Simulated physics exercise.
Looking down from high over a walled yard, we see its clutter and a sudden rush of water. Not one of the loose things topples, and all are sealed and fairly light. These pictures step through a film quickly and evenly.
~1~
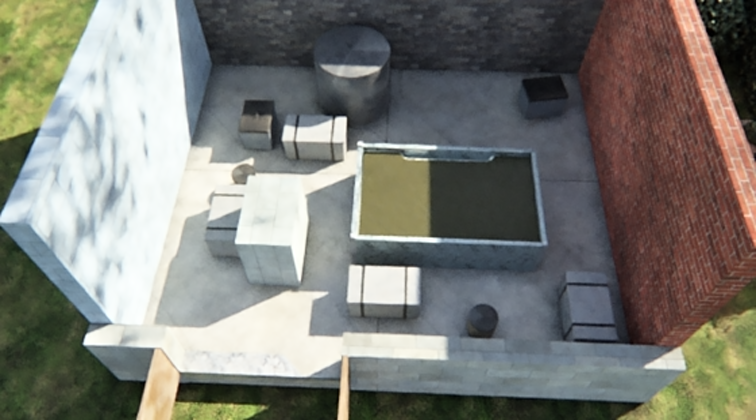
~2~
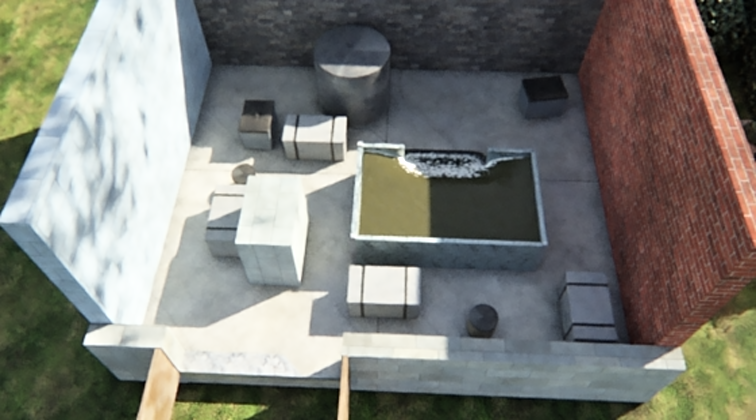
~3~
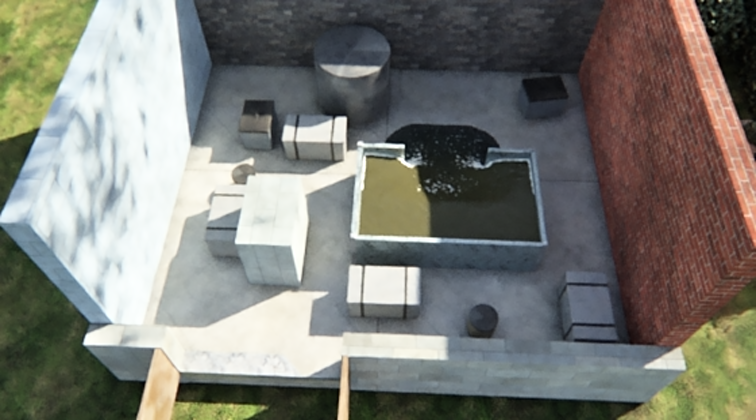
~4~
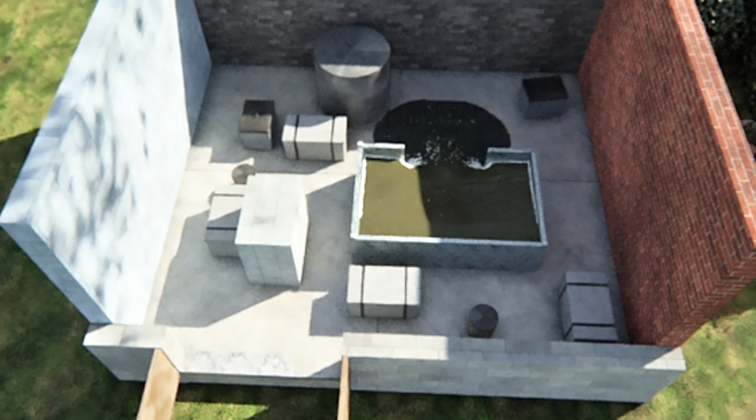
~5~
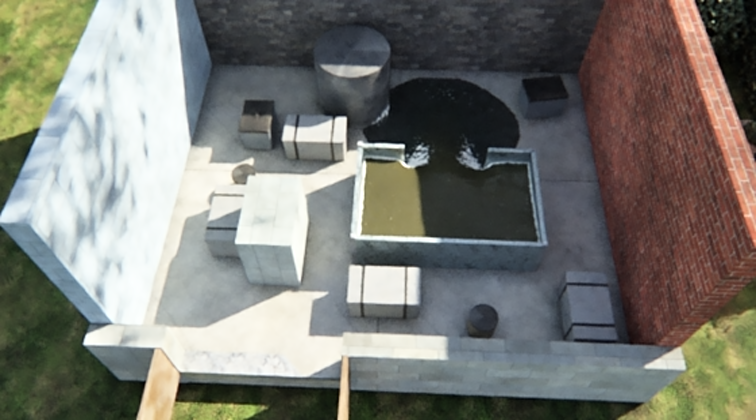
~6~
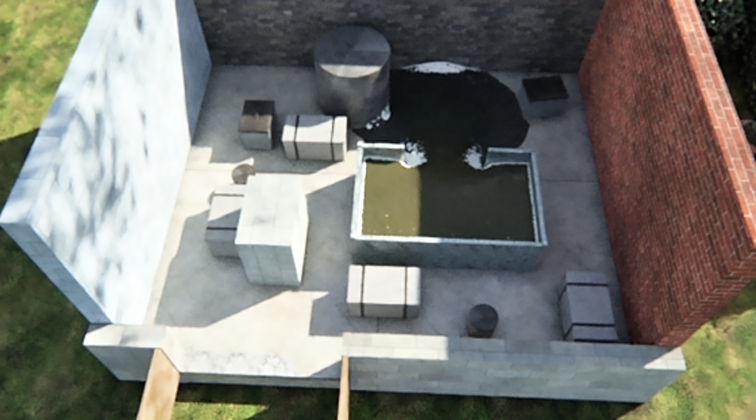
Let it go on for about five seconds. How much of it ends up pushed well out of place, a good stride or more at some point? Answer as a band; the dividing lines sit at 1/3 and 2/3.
Less than 1/3.
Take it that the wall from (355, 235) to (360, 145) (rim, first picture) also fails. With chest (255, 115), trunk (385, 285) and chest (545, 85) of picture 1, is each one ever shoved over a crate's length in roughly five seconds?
Results in order: Moved that far / stayed within it / stayed within it.
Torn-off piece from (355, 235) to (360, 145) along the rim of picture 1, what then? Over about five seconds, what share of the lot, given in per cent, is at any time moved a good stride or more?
Roughly 50 %.
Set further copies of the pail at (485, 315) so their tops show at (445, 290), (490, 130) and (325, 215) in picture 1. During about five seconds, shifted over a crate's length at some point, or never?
Outcome per entry: Stays where it is / knocked aside / stays where it is.
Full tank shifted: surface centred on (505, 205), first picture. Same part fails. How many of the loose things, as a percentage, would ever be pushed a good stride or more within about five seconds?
The share comes to close to 10 percent.
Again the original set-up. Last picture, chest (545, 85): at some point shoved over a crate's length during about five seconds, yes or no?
Over that mark.
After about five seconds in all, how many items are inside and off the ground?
That would be 2.
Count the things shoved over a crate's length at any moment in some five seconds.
It comes to 2.
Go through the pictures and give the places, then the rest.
The first frame shows a trunk at (385, 285), on the bottom; a trunk at (591, 304), on the bottom; 0 of 8 have shifted.
The second frame shows a trunk at (385, 285), on the bottom; a trunk at (591, 304), on the bottom; 0 of 8 have shifted.
The third frame shows a trunk at (385, 285) rests on the ground; a trunk at (591, 304) rests on the ground; 0 of 8 have shifted.
The fourth frame shows a trunk at (385, 285) rests on the ground; a trunk at (591, 304) rests on the ground; 0 of 8 have shifted.
The fifth frame shows a trunk at (385, 285), on the bottom; a trunk at (591, 304) rests on the ground; 0 of 8 have shifted.
The sixth frame shows a trunk at (385, 285) rests on the ground; a trunk at (591, 304) rests on the ground; 0 of 8 have shifted.
A moment on, 0 of 8 are well off their spots; 0 afloat.
Next, 0 of 8 are well off their spots; 0 afloat.
Later, 1 of 8 are well off their spots; 0 afloat.
In the end, 2 of 8 are well off their spots, and 2 have been at some point; 2 afloat.
